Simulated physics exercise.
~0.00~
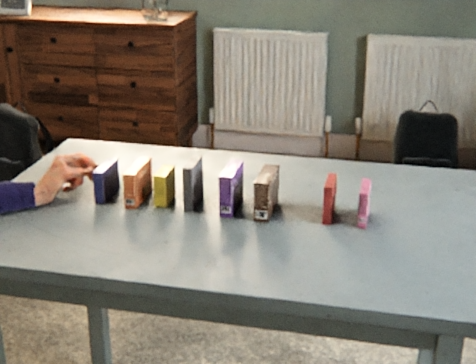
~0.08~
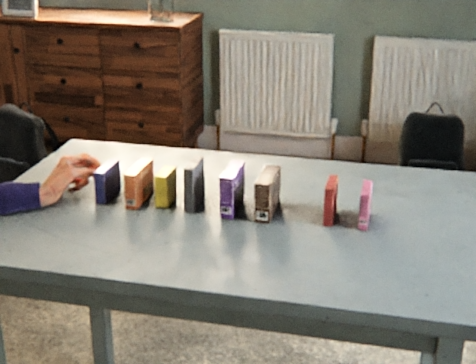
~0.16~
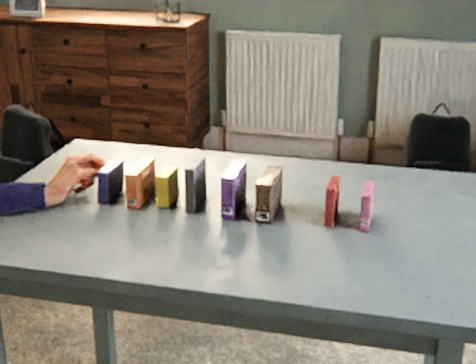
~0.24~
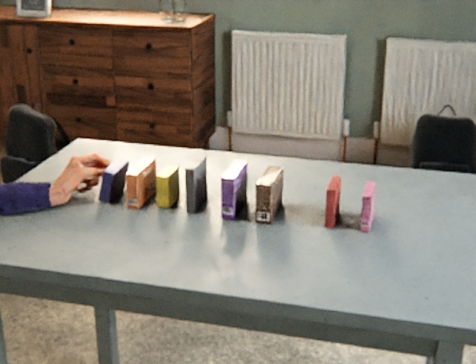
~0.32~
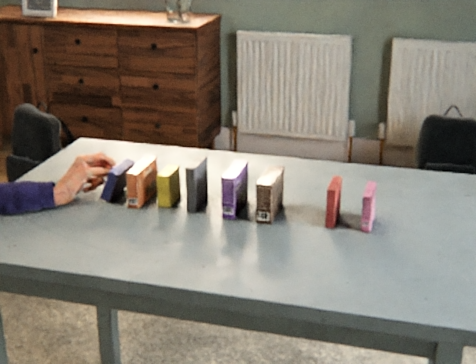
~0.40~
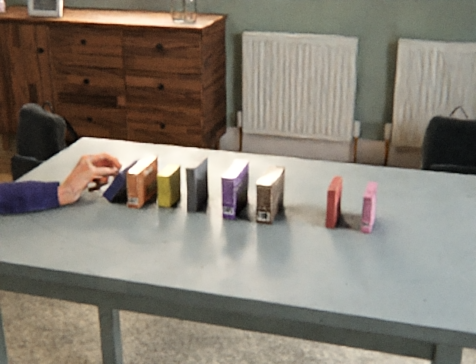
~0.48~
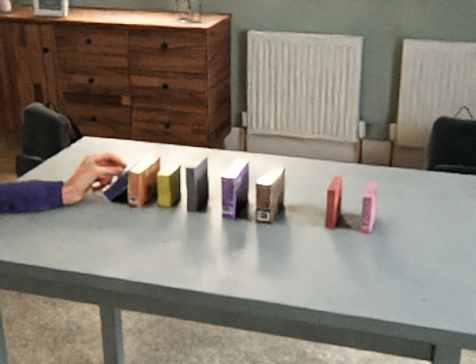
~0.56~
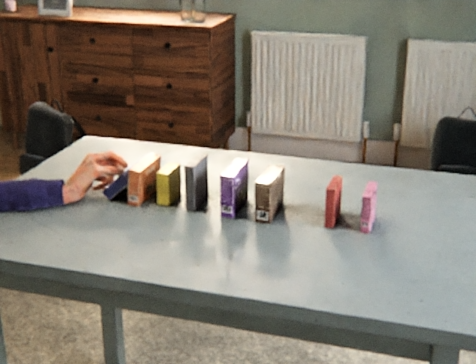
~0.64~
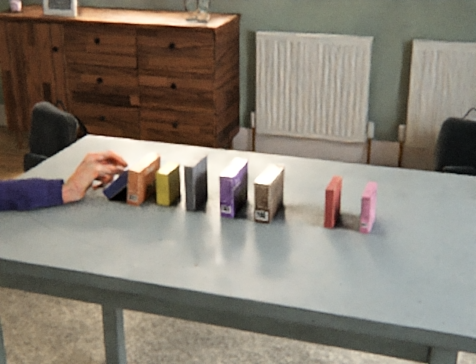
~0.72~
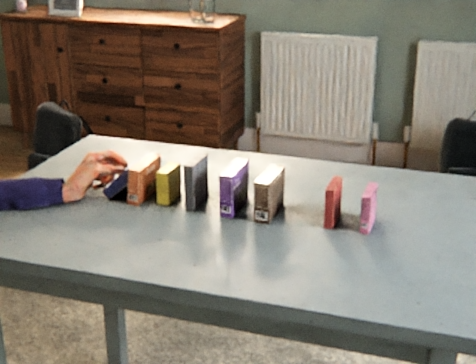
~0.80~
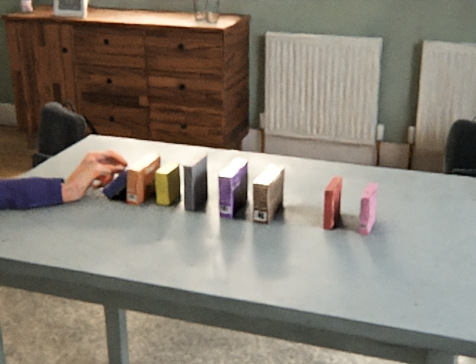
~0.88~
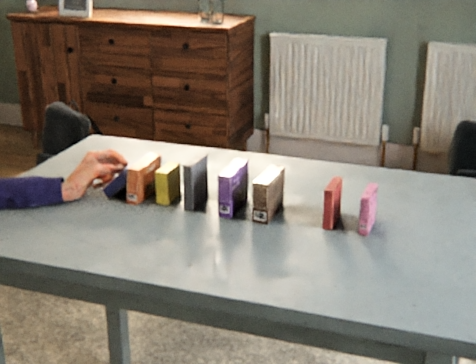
On a grey table in a room with a wooden chest of drawers and white radiators, a row of slim, box-like blocks stands on end, with a wider gap before the red and pink ones at the right. A hand reaches in from the left and touches the top of the blue block at the near end of the row. The blue block tilts to the right and comes to rest against the orange one, which leans only slightly. The view drifts gently sideways while the hand stays close by. At the end, the blue block remains slanted against its neighbour, and the yellow, grey, purple, brown, red and pink ones still stand.
